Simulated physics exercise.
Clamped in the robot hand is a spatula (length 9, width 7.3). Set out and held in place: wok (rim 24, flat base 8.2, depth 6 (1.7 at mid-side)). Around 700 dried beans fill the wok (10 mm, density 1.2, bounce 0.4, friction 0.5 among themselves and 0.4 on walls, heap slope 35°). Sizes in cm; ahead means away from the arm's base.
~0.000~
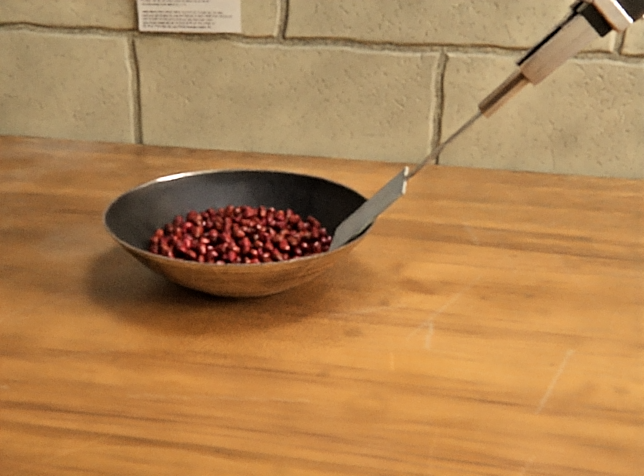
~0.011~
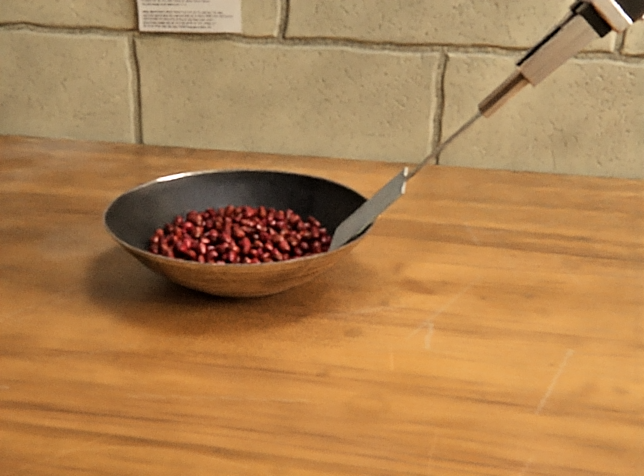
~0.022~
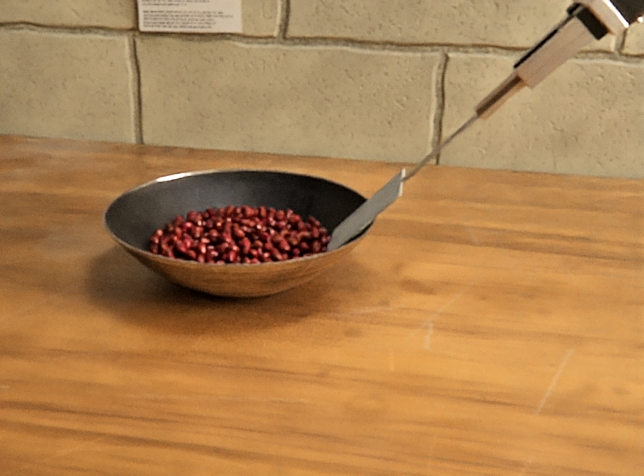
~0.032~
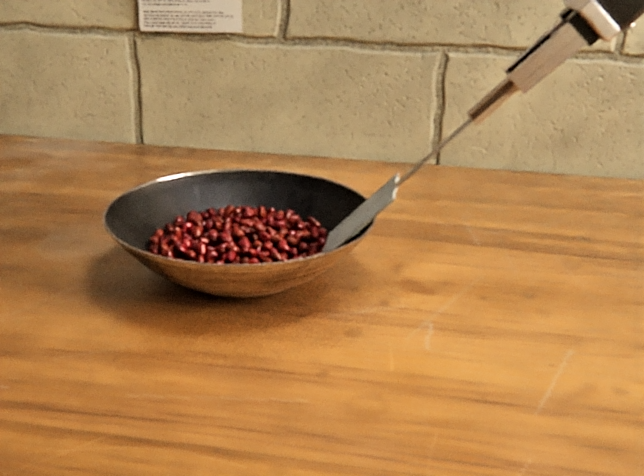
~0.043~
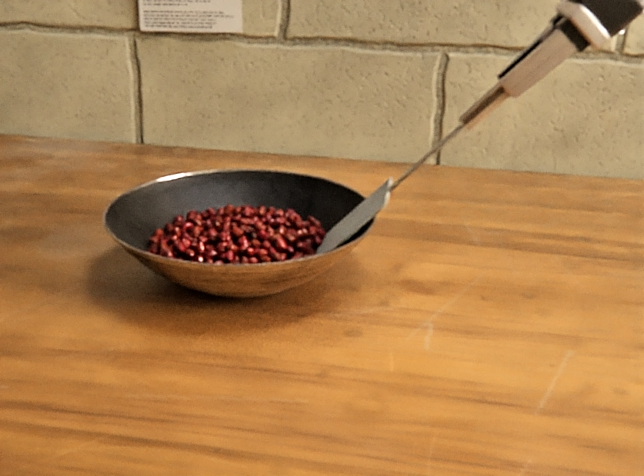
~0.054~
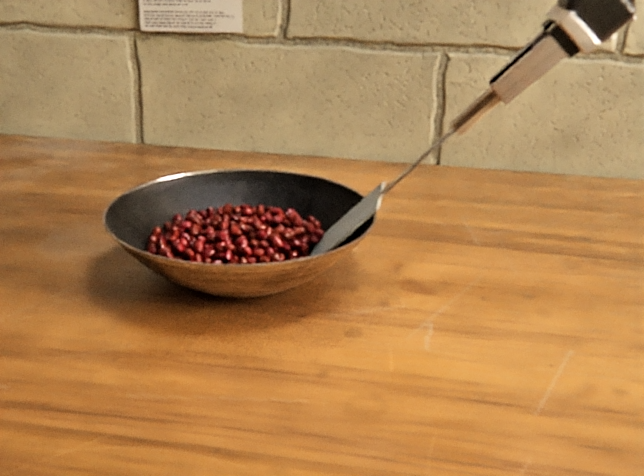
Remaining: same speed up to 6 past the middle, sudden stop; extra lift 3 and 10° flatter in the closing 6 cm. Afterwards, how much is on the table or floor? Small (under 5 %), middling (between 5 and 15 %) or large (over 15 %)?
On the table or floor the share is middling, between 5 and 15 %.
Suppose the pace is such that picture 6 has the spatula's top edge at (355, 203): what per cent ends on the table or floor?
About 35 per cent.
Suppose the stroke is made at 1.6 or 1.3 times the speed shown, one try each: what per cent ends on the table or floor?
About 30 and 20 per cent.
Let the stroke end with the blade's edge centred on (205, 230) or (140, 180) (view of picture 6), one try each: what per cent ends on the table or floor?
Some 0 and 45 per cent.
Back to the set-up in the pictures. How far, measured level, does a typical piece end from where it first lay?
Roughly 5 cm.
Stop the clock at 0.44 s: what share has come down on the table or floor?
Some 8 per cent.
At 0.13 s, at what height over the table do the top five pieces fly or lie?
Roughly 6 cm.
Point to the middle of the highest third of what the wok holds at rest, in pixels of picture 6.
At about (161, 209).
After 0.13 s, sloping 47°, highest piece 6 above the table; 704 in the wok.
After 0.21 s, sloping 43°, highest piece 7 above the table; 702 in the wok, 2 on the blade or in flight.
After 0.44 s, sloping 37°, highest piece 8 above the table; 638 in the wok, 50 on the table or floor, 16 on the blade or in flight.
After 1.49 s, sloping 37°, highest piece 7 above the table; 638 in the wok, 66 on the table or floor.
At rest, 638 in the wok, 66 on the table or floor. That is 9 % on the table or floor.
